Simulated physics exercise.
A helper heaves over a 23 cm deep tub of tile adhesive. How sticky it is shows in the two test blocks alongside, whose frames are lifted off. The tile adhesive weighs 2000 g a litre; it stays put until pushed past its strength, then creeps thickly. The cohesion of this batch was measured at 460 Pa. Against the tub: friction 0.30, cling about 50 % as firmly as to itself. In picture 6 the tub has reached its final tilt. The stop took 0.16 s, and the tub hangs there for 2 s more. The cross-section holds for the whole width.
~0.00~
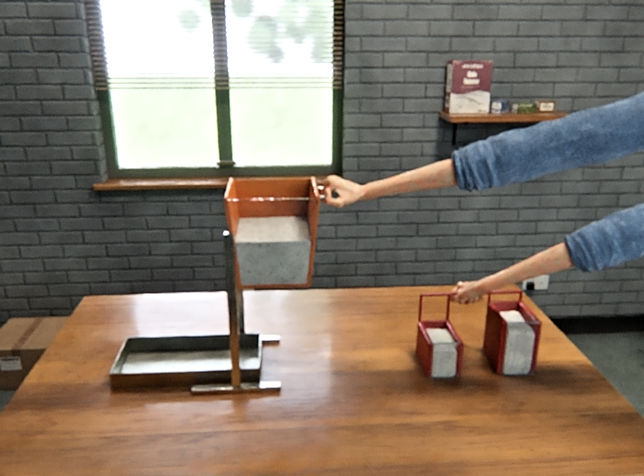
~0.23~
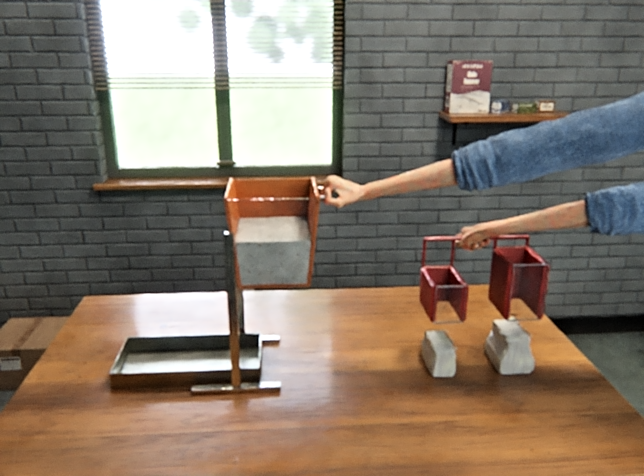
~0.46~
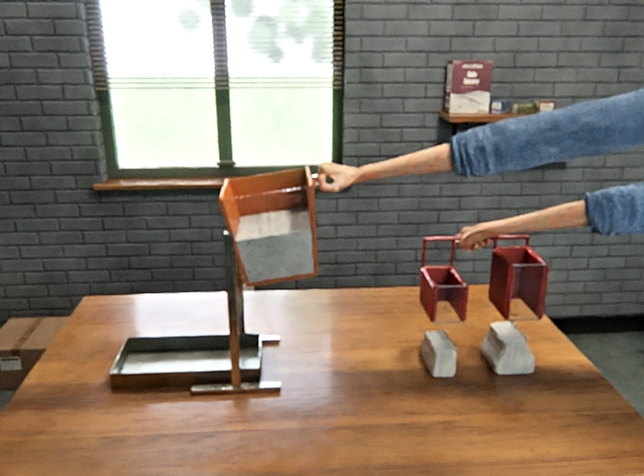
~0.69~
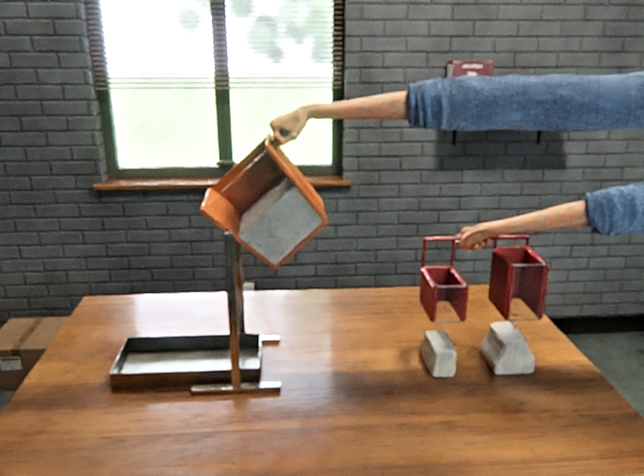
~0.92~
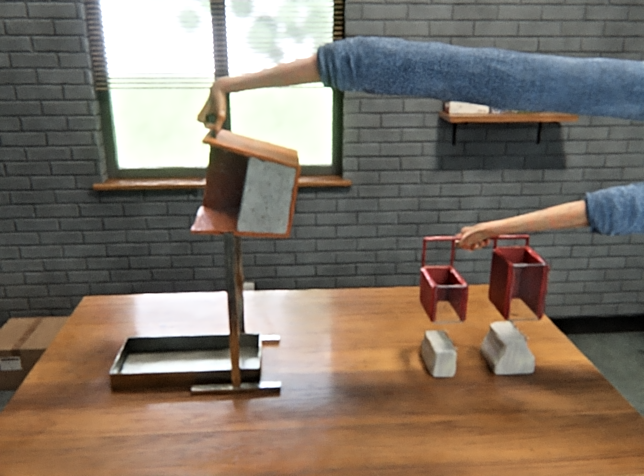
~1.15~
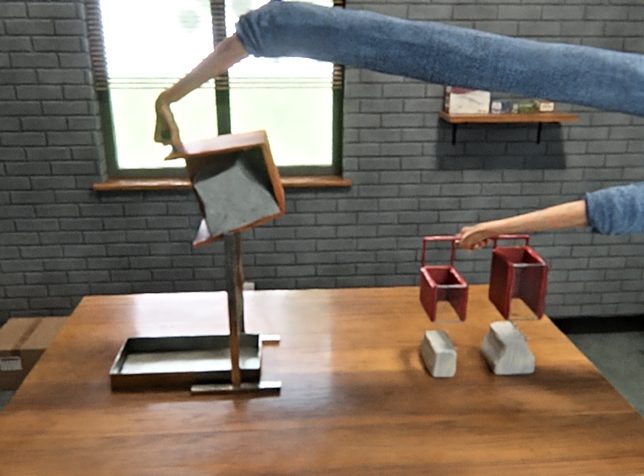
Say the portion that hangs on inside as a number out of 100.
Close to 0 per cent.
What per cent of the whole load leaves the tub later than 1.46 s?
Near 40 %.
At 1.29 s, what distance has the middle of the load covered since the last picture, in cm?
About 8 cm.
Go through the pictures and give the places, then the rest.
Handle-side rim at (316, 198), tilt 0 degrees; highest point of the tile adhesive at (237, 241); test blocks 8.9 cm, 14 cm high (left to right), in the first frame.
Handle-side rim at (316, 198), tilt 0 degrees; highest point of the tile adhesive at (237, 241); test blocks 8.8 cm, 12 cm high (left to right), in the second frame.
Handle-side rim at (310, 186), tilt 8 degrees; highest point of the tile adhesive at (307, 230); test blocks 8.8 cm, 11 cm high (left to right), in the third frame.
Handle-side rim at (266, 149), tilt 43 degrees; highest point of the tile adhesive at (292, 188); test blocks 8.8 cm, 11 cm high (left to right), in the fourth frame.
Handle-side rim at (202, 144), tilt 80 degrees; highest point of the tile adhesive at (253, 159); test blocks 8.8 cm, 11 cm high (left to right), in the fifth frame.
Handle-side rim at (166, 162), tilt 104 degrees; highest point of the tile adhesive at (233, 167); test blocks 8.8 cm, 11 cm high (left to right), in the sixth frame.
By 1.29 s, the tub is at 104 degrees and holds 78 %.
By 1.46 s, the tub is at 104 degrees and holds 41 %.
By 1.63 s, the tub is at 104 degrees and holds 24 %.
By 1.80 s, the tub is at 104 degrees and holds 1 %.
By 3.15 s, at the end, the tub is at 104 degrees and holds 0 %.
